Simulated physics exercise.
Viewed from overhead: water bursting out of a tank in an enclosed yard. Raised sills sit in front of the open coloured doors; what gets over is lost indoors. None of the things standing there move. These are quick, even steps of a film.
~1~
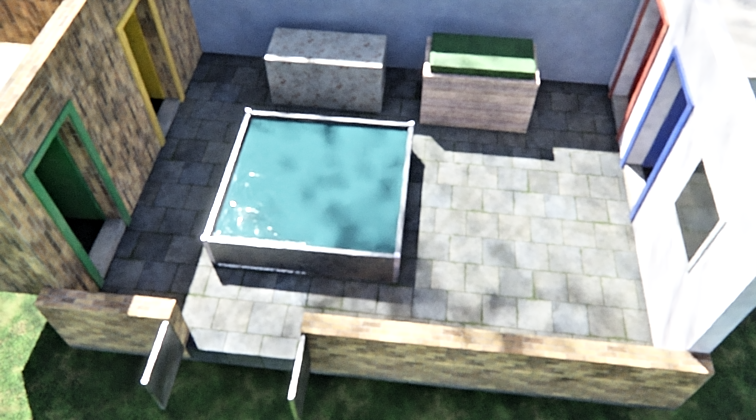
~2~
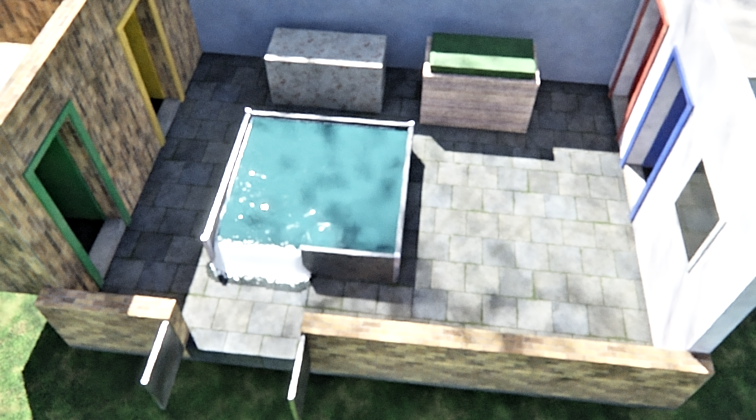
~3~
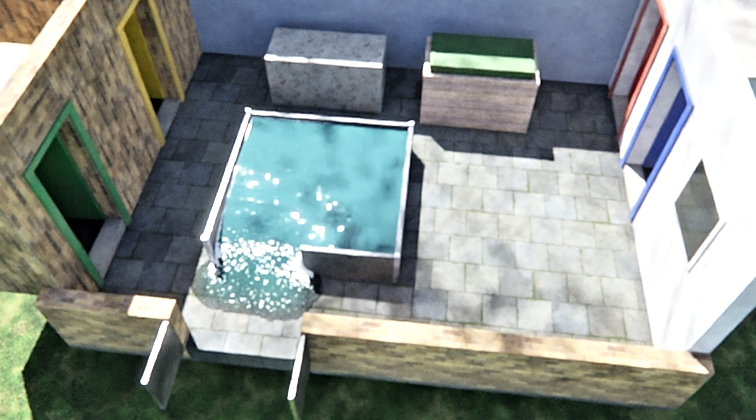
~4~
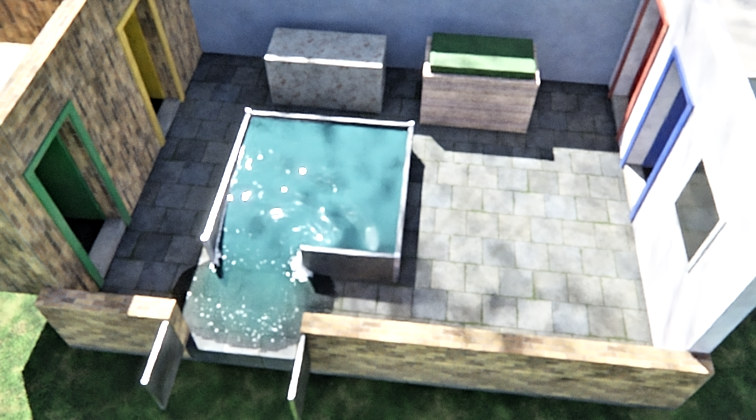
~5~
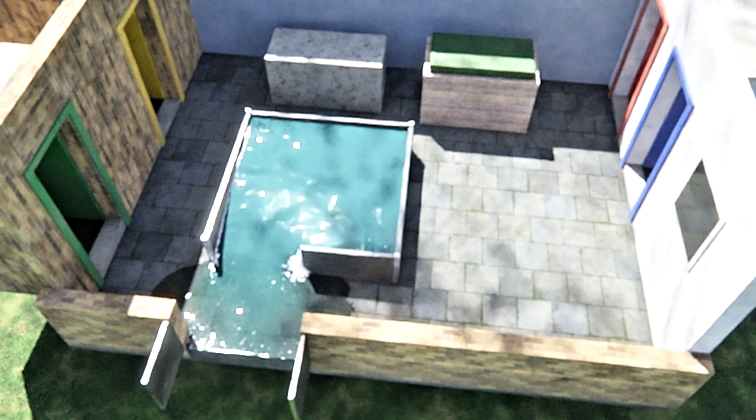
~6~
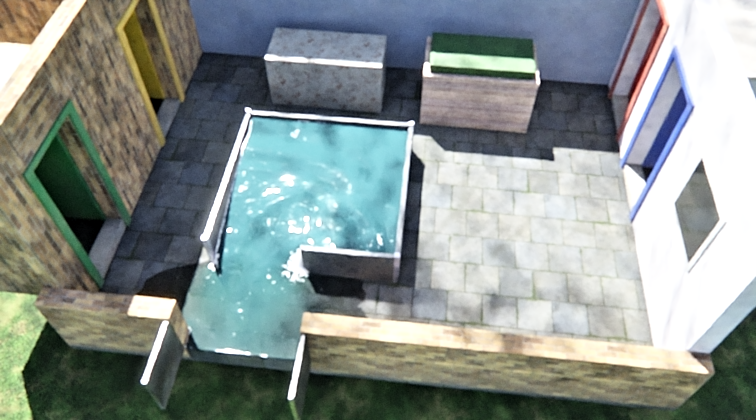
Water bursts from the front left of a raised square tank in a walled, paved yard, seen from high overhead by a still camera. Green and yellow doorways stand at left, red and blue ones at right, with a grey block and a green-topped box behind. The water drops in a white sheet, then spreads foaming across the paving toward the open front gate.
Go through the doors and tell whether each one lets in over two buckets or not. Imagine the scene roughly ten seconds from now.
In the end the yellow door holds up fine I think. The green door holds up fine I think. The red door holds up fine I think. The blue door holds up fine I think.
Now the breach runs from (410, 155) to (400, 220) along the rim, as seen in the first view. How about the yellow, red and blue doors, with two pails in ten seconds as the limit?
In short: The yellow one lets less in, the red one floods, the blue one passes that mark.
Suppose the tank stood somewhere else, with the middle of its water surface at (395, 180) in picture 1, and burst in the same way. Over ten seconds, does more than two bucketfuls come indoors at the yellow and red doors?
Yellow stays within it, red stays within it.
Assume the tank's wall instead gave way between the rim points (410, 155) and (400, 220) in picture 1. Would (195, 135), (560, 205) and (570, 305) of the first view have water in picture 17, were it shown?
One by one: Unsoaked; waterlogged; waterlogged.
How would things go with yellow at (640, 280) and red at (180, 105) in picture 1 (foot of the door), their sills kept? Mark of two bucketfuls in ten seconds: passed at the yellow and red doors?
Taking them in turn, the yellow door remains below the limit and the red door remains below the limit.
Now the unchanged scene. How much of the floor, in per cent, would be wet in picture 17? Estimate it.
Around 15 percent, give or take.
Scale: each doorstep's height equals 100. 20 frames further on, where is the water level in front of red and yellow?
I'd put the first at close to 0 per cent and the second at close to 20 per cent.
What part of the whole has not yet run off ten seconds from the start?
40 per cent.
A moment on, water covers 10 % of the floor; the yellow door not reached, the green door not reached, the red door not reached, the blue door not reached.
Next, water covers 15 % of the floor; the yellow door not reached, the green door wet at the sill, nothing in, the red door not reached, the blue door not reached.
Then, water covers 25 % of the floor; the yellow door wet at the sill, nothing in, the green door wet at the sill, nothing in, the red door not reached, the blue door not reached.
Later, water covers 35 % of the floor; the yellow door wet at the sill, nothing in, the green door wet at the sill, nothing in, the red door not reached, the blue door not reached.
In the end, water covers 45 % of the floor; the yellow door wet at the sill, nothing in, the green door wet at the sill, nothing in, the red door not reached, the blue door not reached.
